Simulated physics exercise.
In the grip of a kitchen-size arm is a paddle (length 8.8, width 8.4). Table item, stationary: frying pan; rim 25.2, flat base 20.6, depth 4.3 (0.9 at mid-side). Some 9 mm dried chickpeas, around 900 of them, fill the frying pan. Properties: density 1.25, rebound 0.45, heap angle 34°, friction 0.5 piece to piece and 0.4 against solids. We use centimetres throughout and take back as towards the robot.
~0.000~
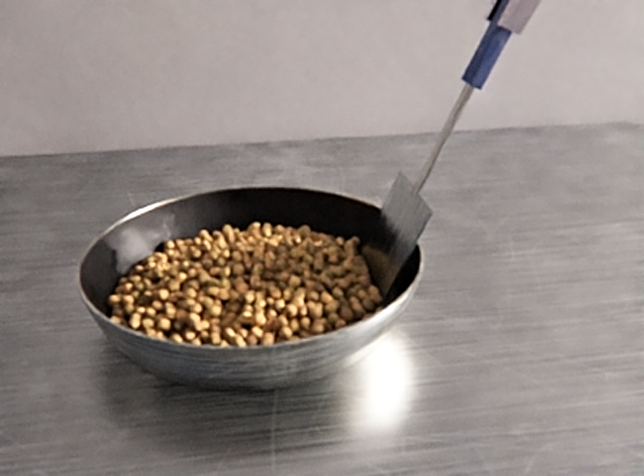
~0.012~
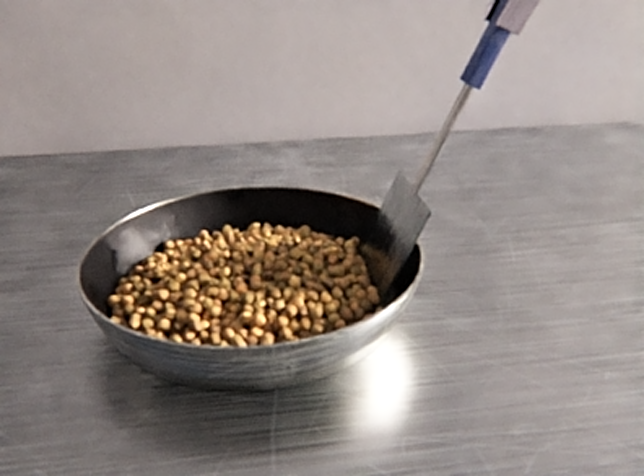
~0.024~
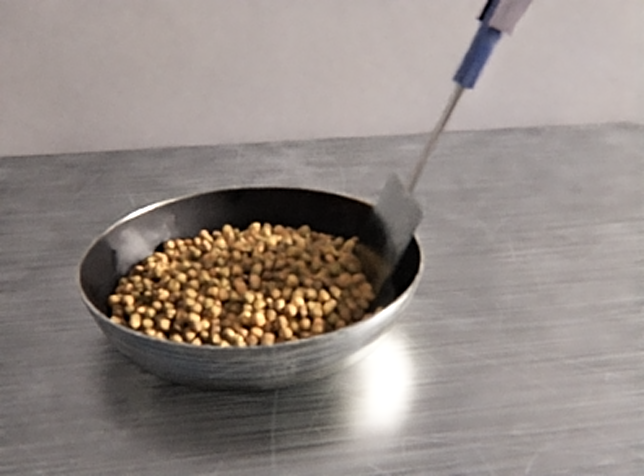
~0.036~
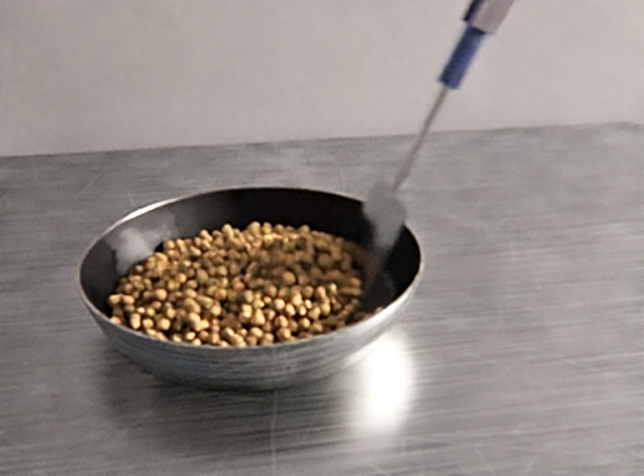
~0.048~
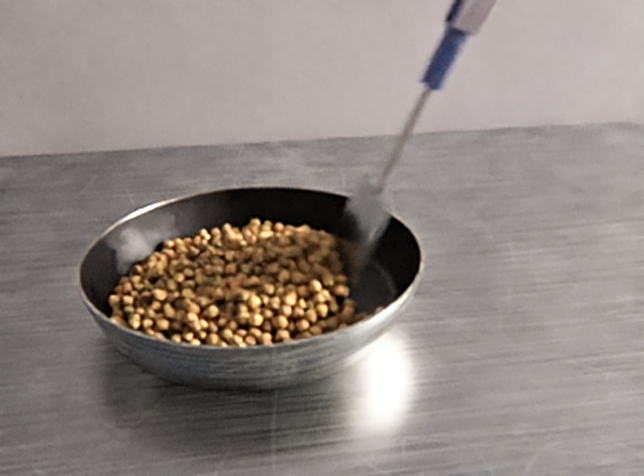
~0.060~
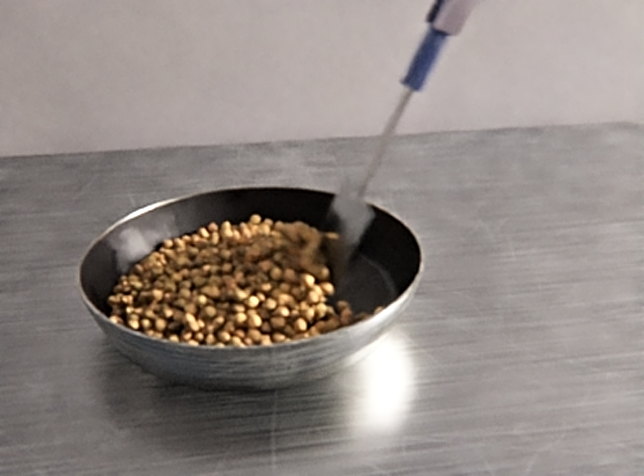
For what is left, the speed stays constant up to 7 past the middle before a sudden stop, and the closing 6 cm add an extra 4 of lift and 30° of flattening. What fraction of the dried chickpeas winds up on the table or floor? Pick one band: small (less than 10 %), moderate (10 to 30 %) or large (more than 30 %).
Moderate.
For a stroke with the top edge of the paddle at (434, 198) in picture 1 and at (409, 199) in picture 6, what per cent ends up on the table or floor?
Some 0 percent ends up on the table or floor.
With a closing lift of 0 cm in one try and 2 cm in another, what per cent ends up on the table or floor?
5 and 5 per cent.
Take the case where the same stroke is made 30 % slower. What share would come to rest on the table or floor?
In that case some 5 per cent.
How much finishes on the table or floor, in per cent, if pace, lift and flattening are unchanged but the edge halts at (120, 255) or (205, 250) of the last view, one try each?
First try about 20 percent, second about 10 percent.
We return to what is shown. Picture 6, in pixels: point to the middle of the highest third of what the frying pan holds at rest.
The centre sits close to (148, 279).
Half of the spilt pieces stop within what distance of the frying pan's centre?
Distance, approx.: 38 cm.
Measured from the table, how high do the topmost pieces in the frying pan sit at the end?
Roughly 5.0 centimetres.
After 0.09 s, sloping 65°, highest piece 6 above the table; 900 in the frying pan.
After 0.13 s, sloping 55°, highest piece 7 above the table; 900 in the frying pan.
After 0.34 s, sloping 35°, highest piece 5 above the table; 766 in the frying pan, 130 on the table or floor, 4 on the blade or in flight.
After 1.39 s, sloping 35°, highest piece 5 above the table; 766 in the frying pan, 134 on the table or floor.
In the end, 766 in the frying pan, 134 on the table or floor. That is 15 % on the table or floor.
